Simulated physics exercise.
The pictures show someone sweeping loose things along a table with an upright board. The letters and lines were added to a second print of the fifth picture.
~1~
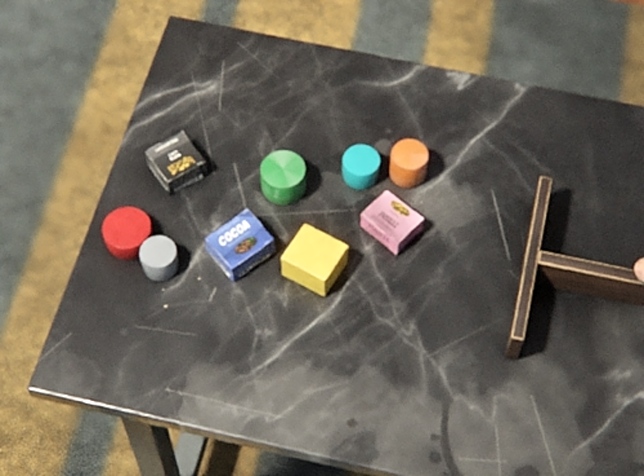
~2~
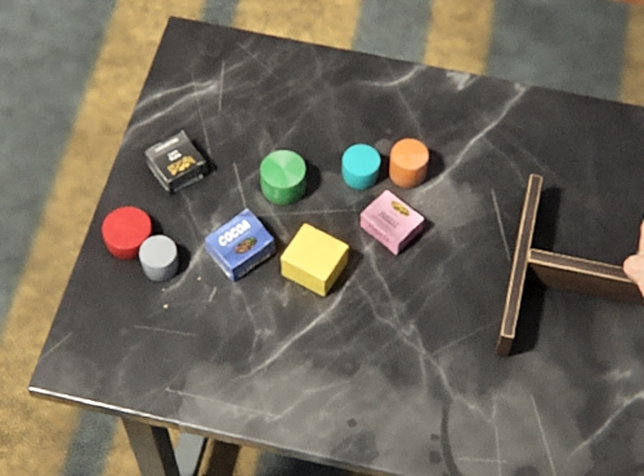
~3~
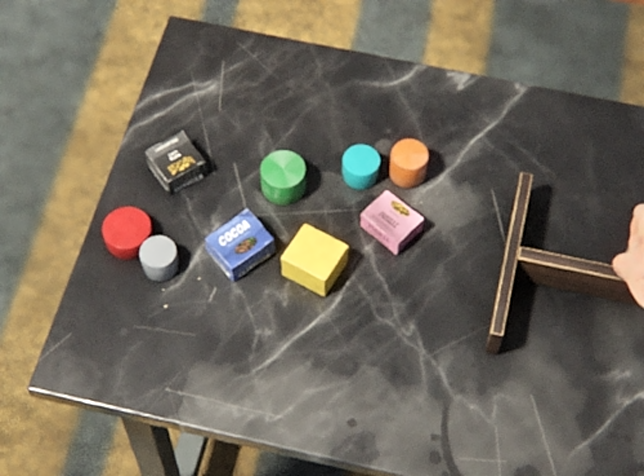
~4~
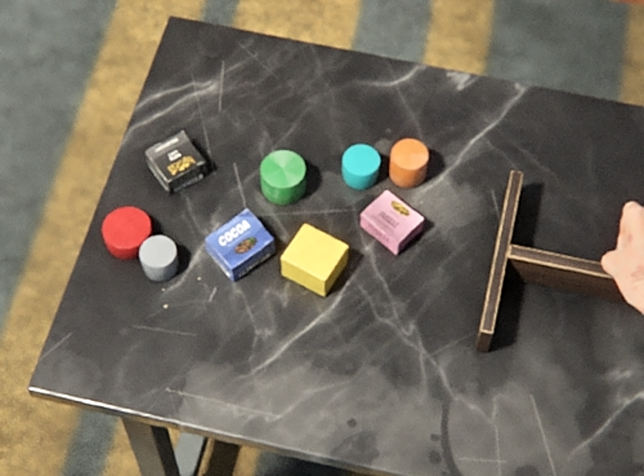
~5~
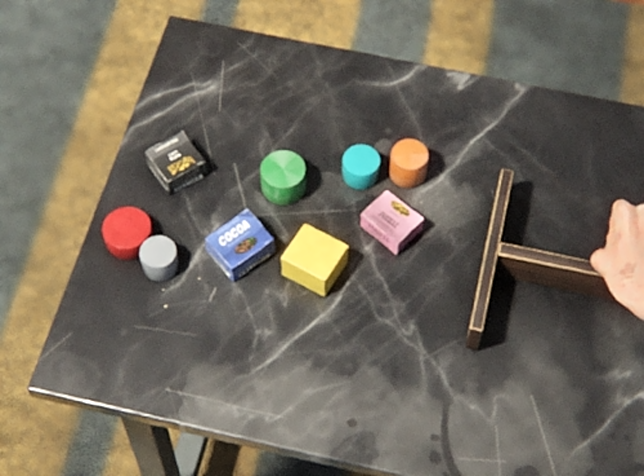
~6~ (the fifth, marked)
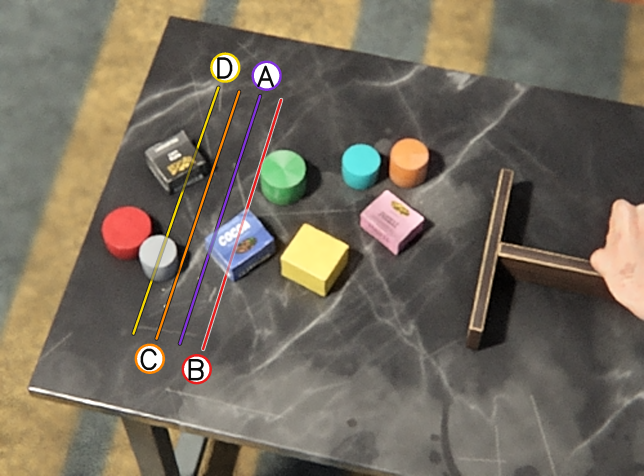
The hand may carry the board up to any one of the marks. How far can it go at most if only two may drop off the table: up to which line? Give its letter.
The farthest such stop is D.
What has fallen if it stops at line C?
The red pot.
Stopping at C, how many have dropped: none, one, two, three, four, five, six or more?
By then, one.
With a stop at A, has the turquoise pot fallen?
No.
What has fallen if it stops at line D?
The red pot goes over.
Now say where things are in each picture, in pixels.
Blue packet (240, 246); orange tin (409, 164); board (533, 255), in the first frame.
Board (523, 253); pink packet (391, 223), in the second frame.
Board (512, 251); red pot (128, 234), in the third frame.
Board (502, 249); black packet (177, 163), in the fourth frame.
Board (493, 247); blue packet (240, 246); orange tin (409, 164); green tin (284, 178), in the fifth frame.
On the copy, A at (222, 213); B at (244, 217); C at (200, 208); D at (178, 204).
On D. First, board (378, 223); orange tin (372, 155); turquoise pot (338, 167).
Then, board (265, 199); grey pot (139, 268); blue packet (179, 236).
Finally, board (180, 182); red pot over the edge; blue packet (95, 218); one fallen.
By contrast, A is within the limit but short; B is within the limit but short; C is within the limit but short.
